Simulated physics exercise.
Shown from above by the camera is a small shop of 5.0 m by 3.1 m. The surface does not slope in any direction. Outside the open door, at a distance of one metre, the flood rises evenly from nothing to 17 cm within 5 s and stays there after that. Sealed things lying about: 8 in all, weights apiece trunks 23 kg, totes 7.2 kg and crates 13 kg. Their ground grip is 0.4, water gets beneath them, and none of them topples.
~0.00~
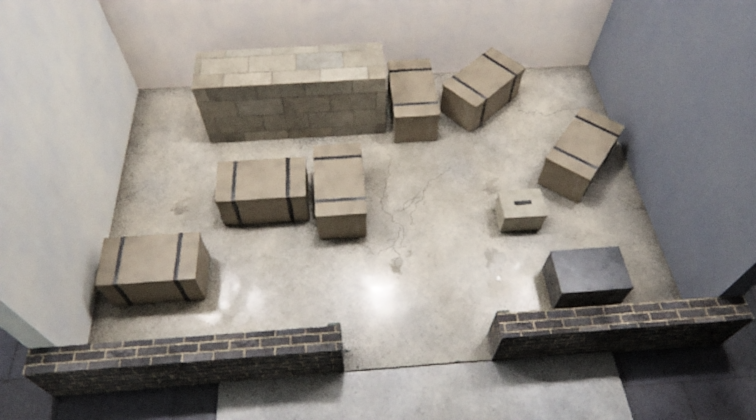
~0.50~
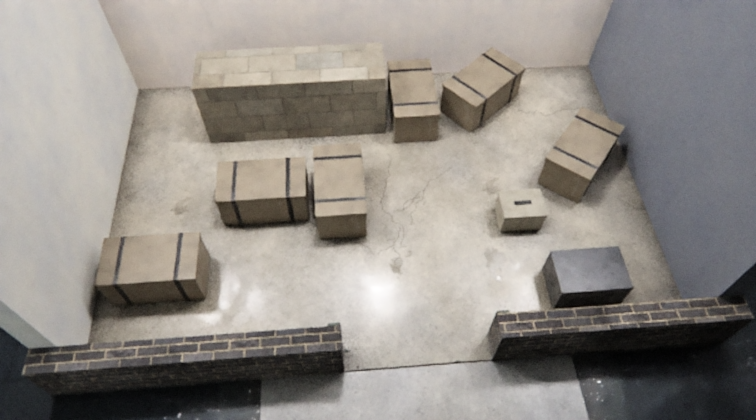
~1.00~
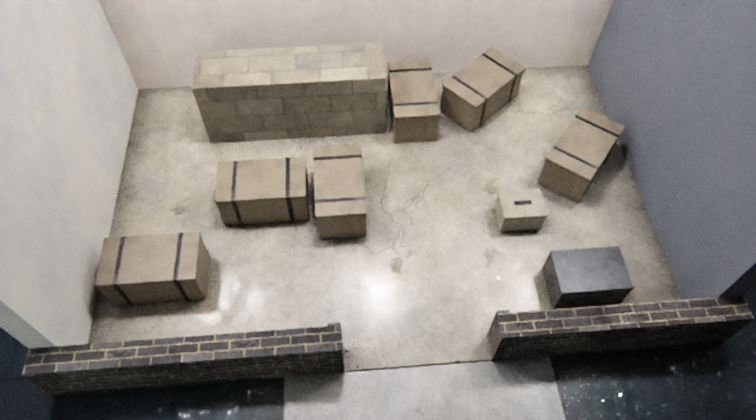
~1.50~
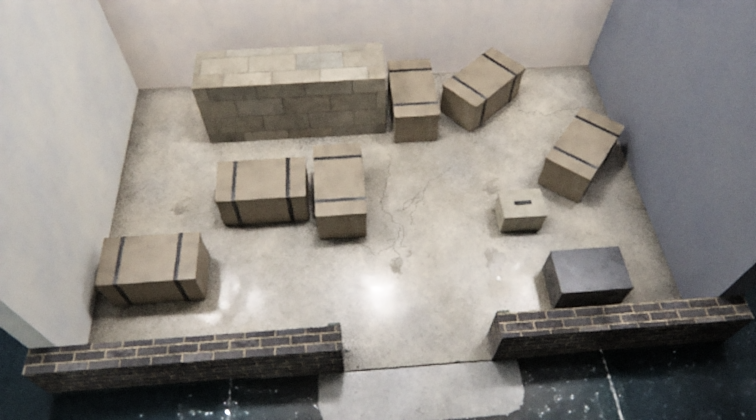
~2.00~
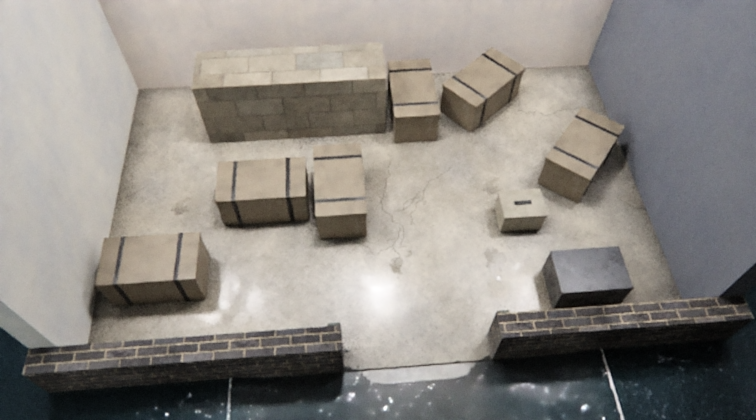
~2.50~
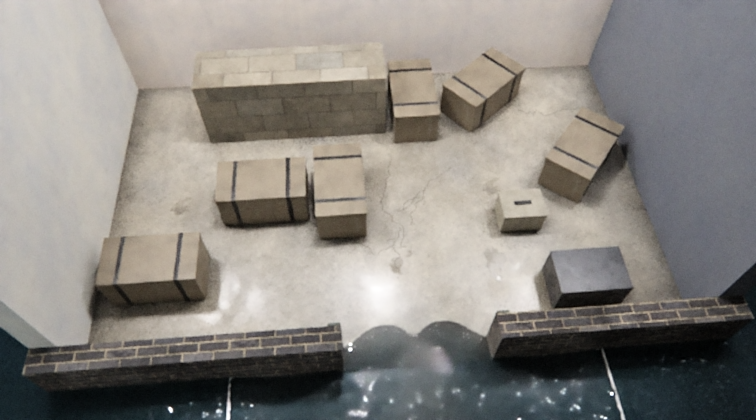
Dark water spread across the ground outside the open doorway, covering the pale path until it just crept over the threshold between two low brick walls, while the boxes inside stayed still.
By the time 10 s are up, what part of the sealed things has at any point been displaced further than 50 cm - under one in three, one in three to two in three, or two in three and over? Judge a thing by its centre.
It looks set to land in the bottom band, below a third.
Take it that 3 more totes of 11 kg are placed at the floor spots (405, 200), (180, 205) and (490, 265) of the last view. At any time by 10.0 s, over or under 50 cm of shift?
Taking them in the given order: Greater, then smaller, then smaller.
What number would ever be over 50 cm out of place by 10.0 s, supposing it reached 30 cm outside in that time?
I count 7 of them in that case.
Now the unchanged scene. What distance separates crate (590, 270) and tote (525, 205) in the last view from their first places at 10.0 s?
0 cm and 20 cm respectively.
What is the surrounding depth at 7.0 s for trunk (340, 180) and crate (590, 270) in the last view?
Roughly 6 and 1 cm.
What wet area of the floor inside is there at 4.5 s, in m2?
Around 3.5 m2 of it.
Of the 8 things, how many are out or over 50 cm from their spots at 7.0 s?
Answer: 0.
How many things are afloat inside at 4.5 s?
I count 0.
After 3.5 s 0 of 8 are over 50 cm from their spots; 0 afloat.
After 4.5 s 0 of 8 are over 50 cm from their spots; 0 afloat.
After 7.0 s 0 of 8 are over 50 cm from their spots; 0 afloat.
After 10.0 s 1 of 8 are over 50 cm from their spots, and 1 have been at some point; 3 afloat.
